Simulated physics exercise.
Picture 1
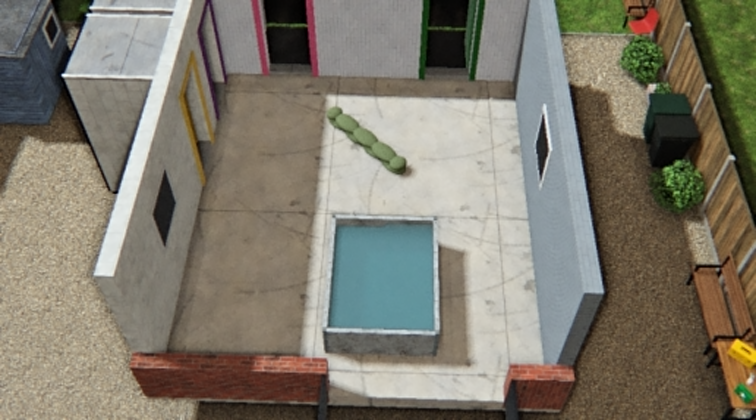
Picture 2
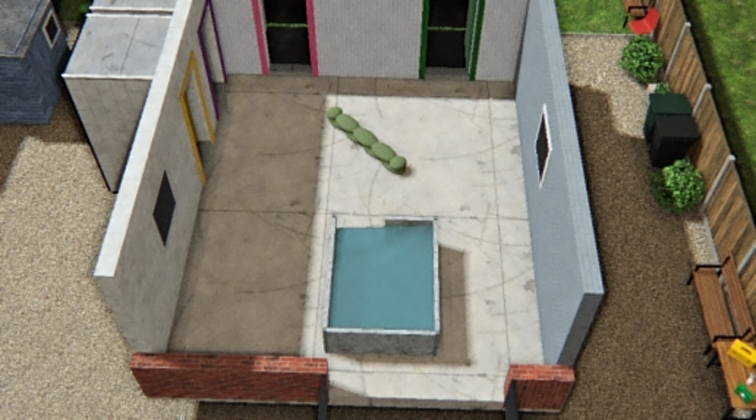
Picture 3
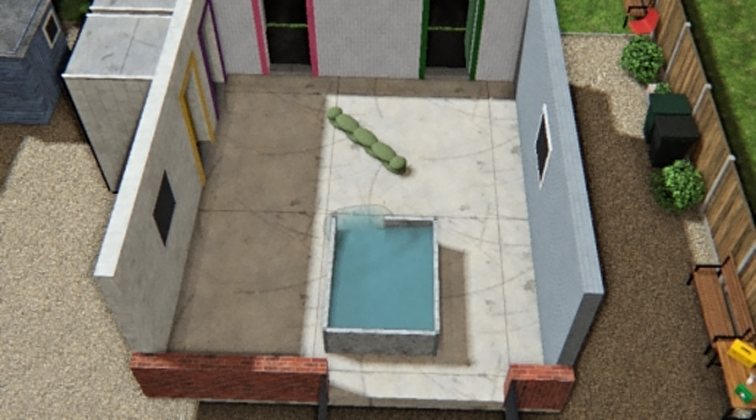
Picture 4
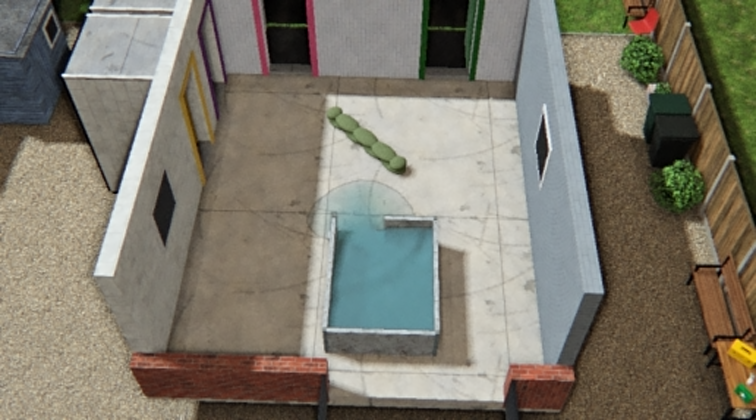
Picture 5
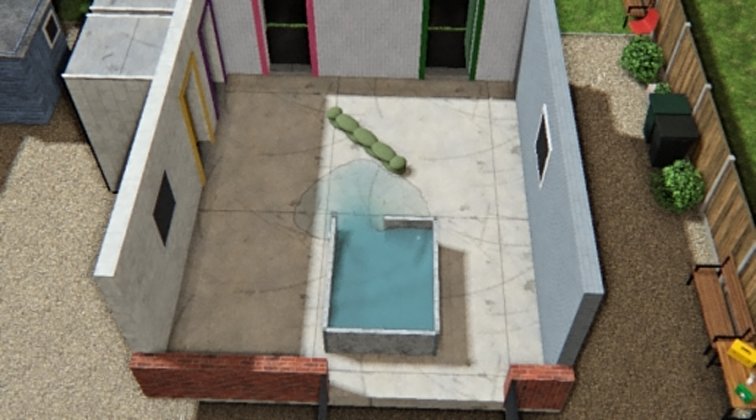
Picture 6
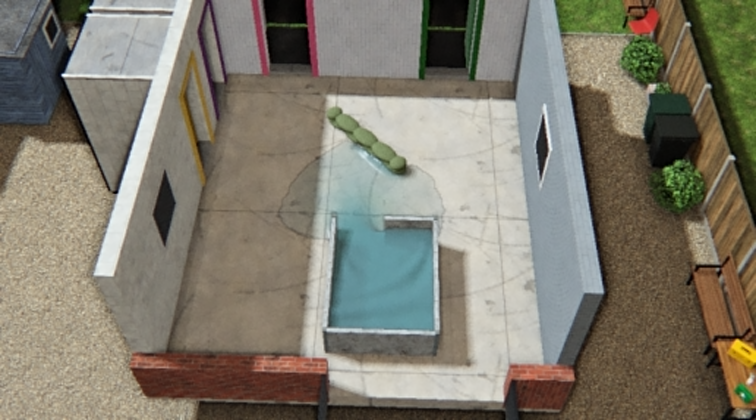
Water pours through a gap in the tank's far side and spreads across the paving.
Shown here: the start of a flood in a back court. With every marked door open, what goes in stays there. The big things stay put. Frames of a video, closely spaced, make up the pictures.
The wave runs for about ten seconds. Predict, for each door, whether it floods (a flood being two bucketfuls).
Prediction: The purple door floods; the green door stays unflooded; the yellow door stays unflooded; the pink door floods.
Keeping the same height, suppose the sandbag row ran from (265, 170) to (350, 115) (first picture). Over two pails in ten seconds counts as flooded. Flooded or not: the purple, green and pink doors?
Purple door: Within the limit; green door: Past the limit; pink door: Within the limit.
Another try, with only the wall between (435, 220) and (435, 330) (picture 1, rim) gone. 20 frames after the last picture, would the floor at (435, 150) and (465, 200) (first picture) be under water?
In the order asked: The first spot is swamped and the second is swamped.
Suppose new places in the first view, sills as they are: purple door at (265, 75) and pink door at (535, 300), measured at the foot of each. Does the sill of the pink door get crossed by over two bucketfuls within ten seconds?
In that case the pink one stays unflooded.
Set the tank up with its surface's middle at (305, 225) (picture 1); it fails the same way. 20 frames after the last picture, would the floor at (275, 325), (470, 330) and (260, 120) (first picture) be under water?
In the order asked: Not reached, not reached, reached by the flood.
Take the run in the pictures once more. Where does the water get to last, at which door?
Looks like the green one.
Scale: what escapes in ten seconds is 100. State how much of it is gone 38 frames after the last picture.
My estimate is roughly 80 percent.
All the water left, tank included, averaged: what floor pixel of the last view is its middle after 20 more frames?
I reckon somewhere around (352, 208).
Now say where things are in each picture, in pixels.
The tank at (383, 274) is whole and still, in the first frame.
The front is at a hidden place, out from the gap on the tank's far side, in the second frame.
Water pours out on the tank's far side and has run to (376, 209), in the third frame.
Water pours out on the tank's far side and has run to (374, 185), in the fourth frame.
Water pours out on the tank's far side and has run to (355, 165), in the fifth frame.
Water pours out on the tank's far side and has run to (350, 143), in the sixth frame.
A moment on, water covers 20 % of the floor; the purple door not reached, the green door not reached, the yellow door not reached, the pink door not reached.
Next, water covers 35 % of the floor; the purple door wet at the sill, nothing in, the green door not reached, the yellow door wet at the sill, nothing in, the pink door under two buckets in.
Then, water covers 40 % of the floor; the purple door over two buckets in, the green door wet at the sill, nothing in, the yellow door wet at the sill, nothing in, the pink door over two buckets in.
Later, water covers 60 % of the floor; the purple door far over two buckets in, the green door wet at the sill, nothing in, the yellow door wet at the sill, nothing in, the pink door over two buckets in.
In the end, water covers 85 % of the floor; the purple door far over two buckets in, the green door wet at the sill, nothing in, the yellow door wet at the sill, nothing in, the pink door over two buckets in.
